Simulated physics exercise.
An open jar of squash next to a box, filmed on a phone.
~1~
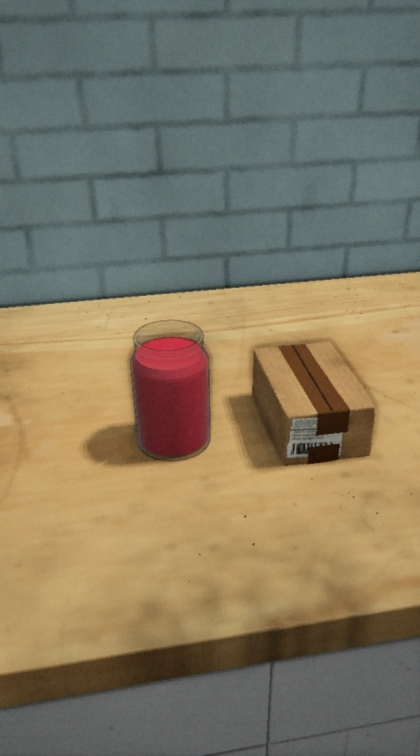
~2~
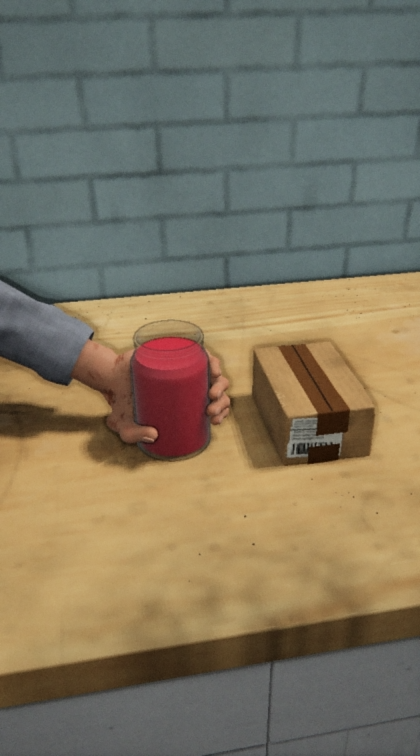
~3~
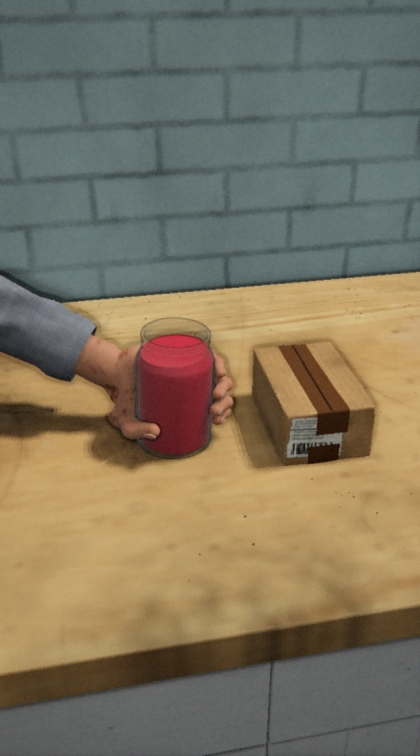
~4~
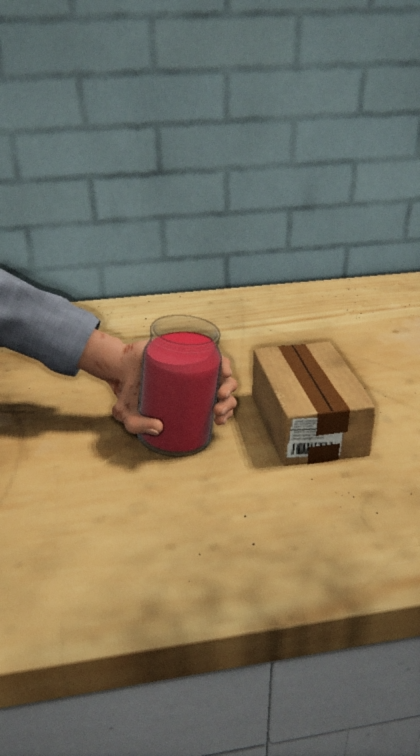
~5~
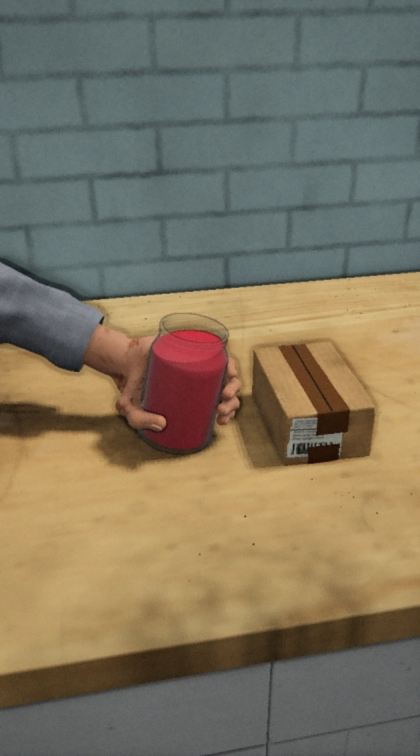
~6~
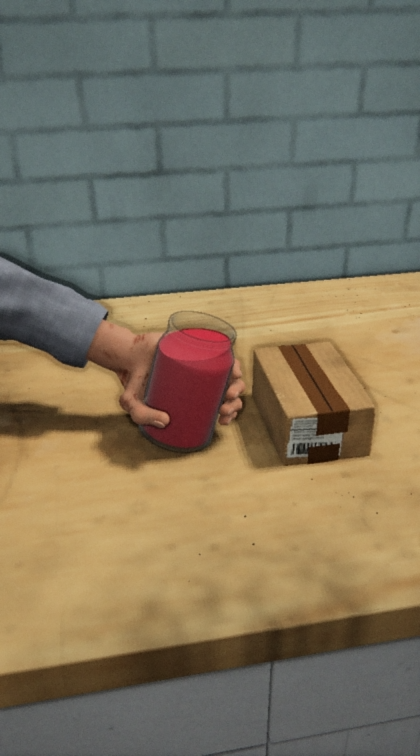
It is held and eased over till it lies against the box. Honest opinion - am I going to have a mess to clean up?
Yes, some comes out.
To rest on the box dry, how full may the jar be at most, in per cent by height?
Roughly 75 per cent of its height.
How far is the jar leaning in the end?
About 45°.
Shortly, the jar leans by about 30°; none is lost.
Then, the jar leans by about 40°; it has lost some; nearly all of the squash is inside.
At the finish, the jar leans by about 45°, against the box; it has lost some; nearly all of the squash is inside.
